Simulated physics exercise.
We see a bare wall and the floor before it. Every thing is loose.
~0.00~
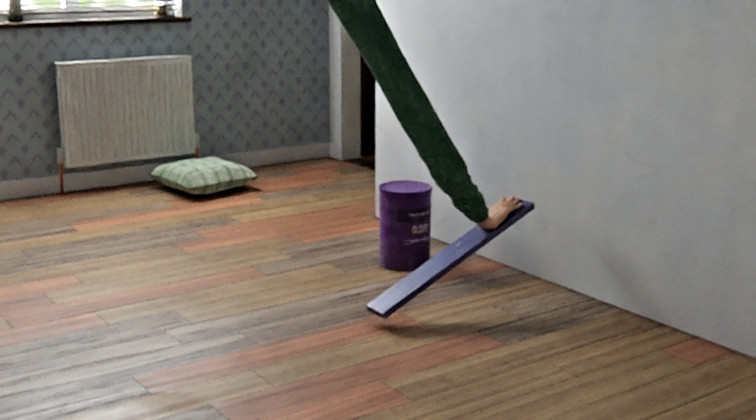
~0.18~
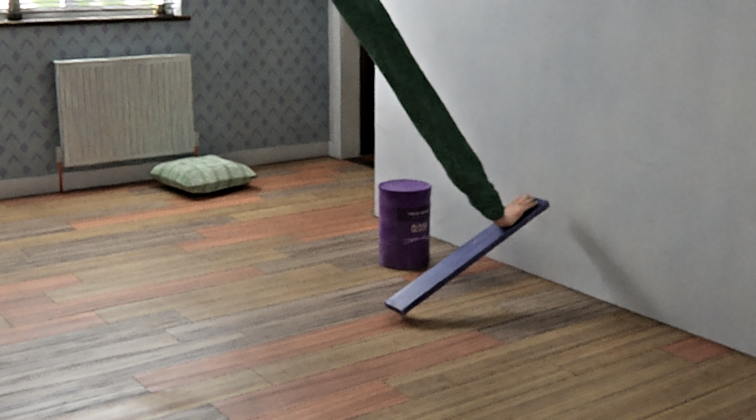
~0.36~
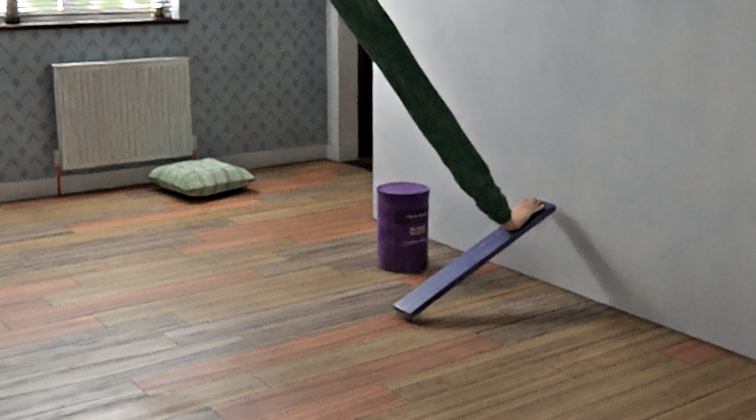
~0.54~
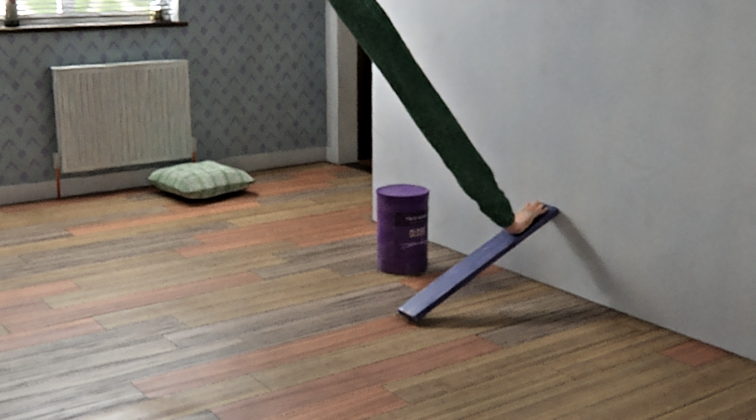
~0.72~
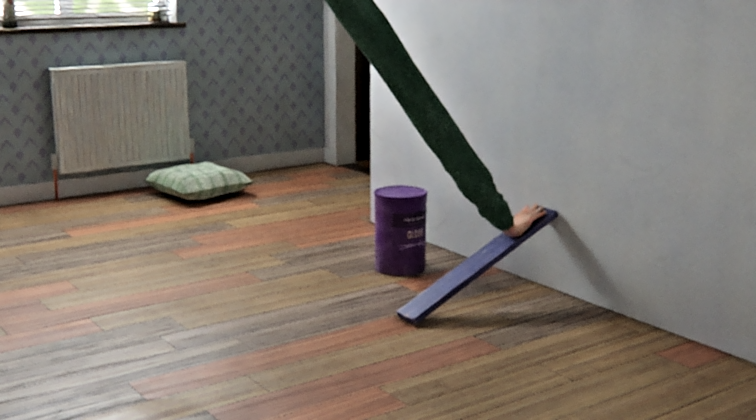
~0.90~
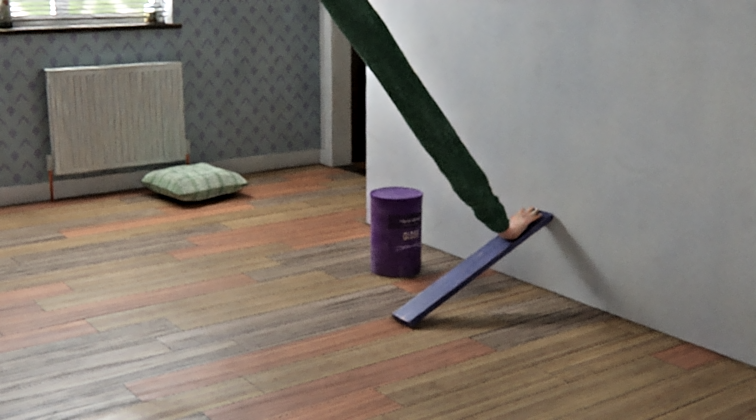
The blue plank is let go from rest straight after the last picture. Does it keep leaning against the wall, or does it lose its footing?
And there it goes, sliding down.
By 1.10 s, blue plank leaning 4° more than when let go near (474, 271).
By 1.20 s, blue plank leaning 16° more than when let go near (469, 292).
By 1.30 s, blue plank leaning 23° more than when let go near (468, 301).
When it is over (2.2 s), moved from the start, blue plank; purple pail as before. End places, in pixels of the last picture, blue plank near (468, 304). The plank slides down.
